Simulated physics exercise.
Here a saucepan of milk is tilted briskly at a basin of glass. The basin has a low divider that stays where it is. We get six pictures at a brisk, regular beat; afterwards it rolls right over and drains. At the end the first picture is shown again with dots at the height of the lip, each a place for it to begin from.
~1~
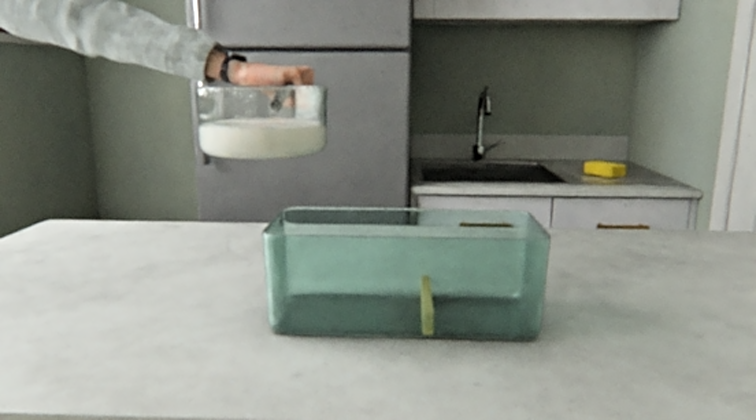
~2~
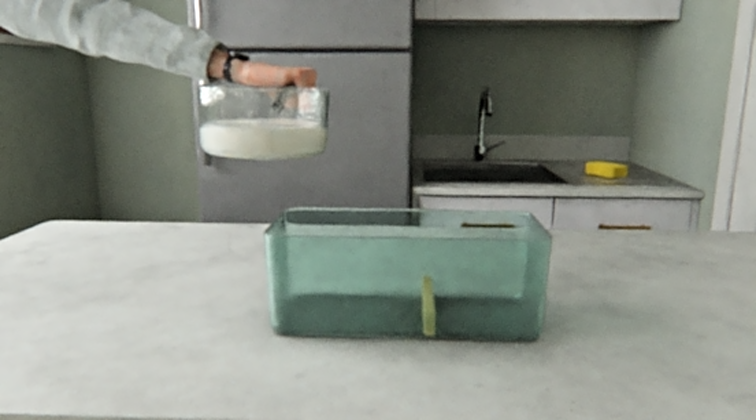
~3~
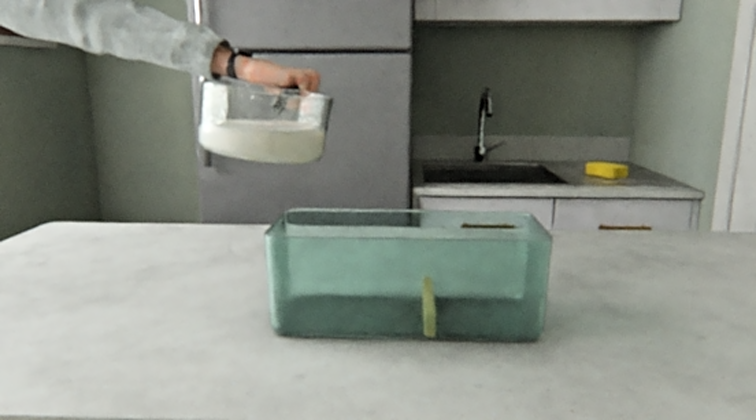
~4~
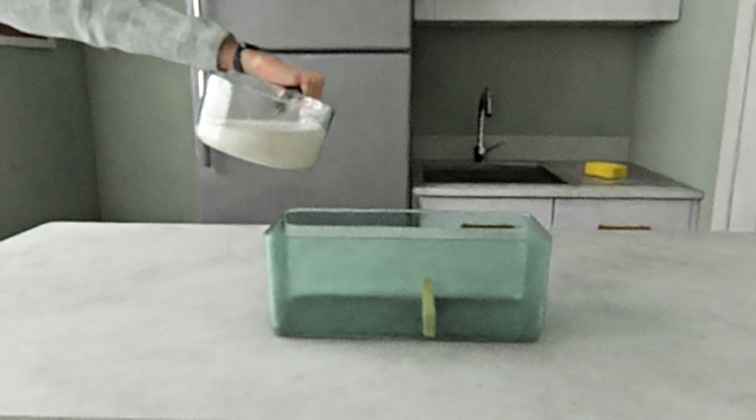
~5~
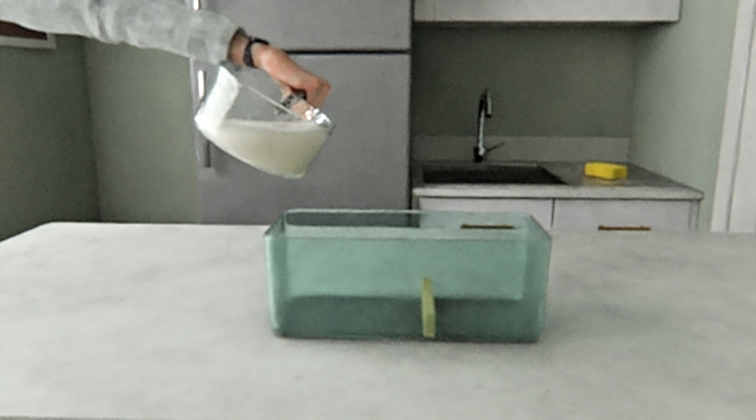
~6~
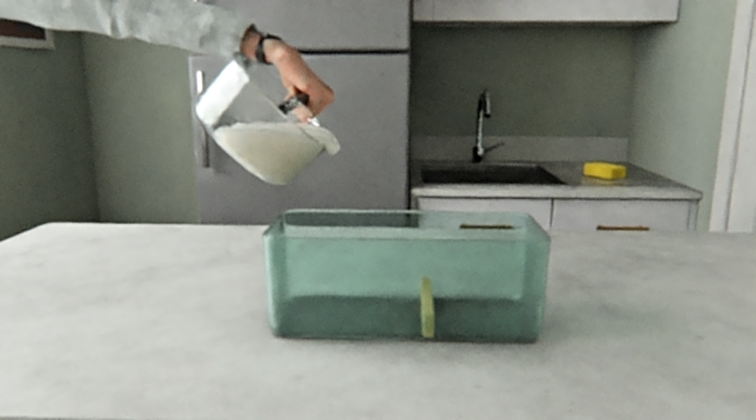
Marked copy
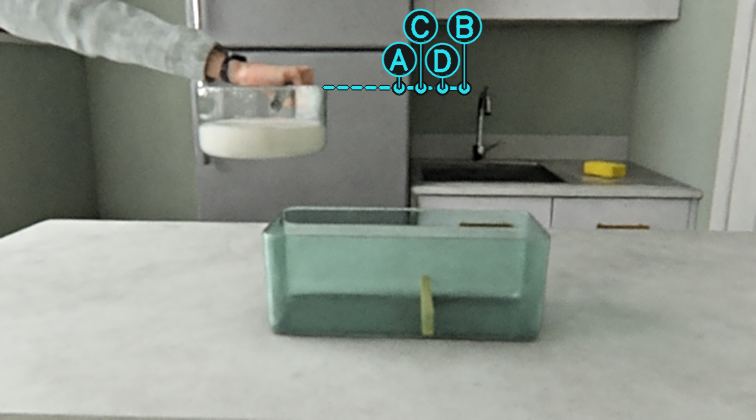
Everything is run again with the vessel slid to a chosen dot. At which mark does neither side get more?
The answer is place A.
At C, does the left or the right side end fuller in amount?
The right side.
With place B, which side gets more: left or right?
The right side.
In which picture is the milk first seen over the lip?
In picture 6.
On the marked copy, A at (399, 87); B at (464, 88); C at (420, 88); D at (442, 88).
With A, about 47 % ends left of the wall and 53 % right of it.
With B, about 12 % ends left of the wall and 87 % right of it.
With C, about 25 % ends left of the wall and 74 % right of it.
With D, about 11 % ends left of the wall and 88 % right of it.
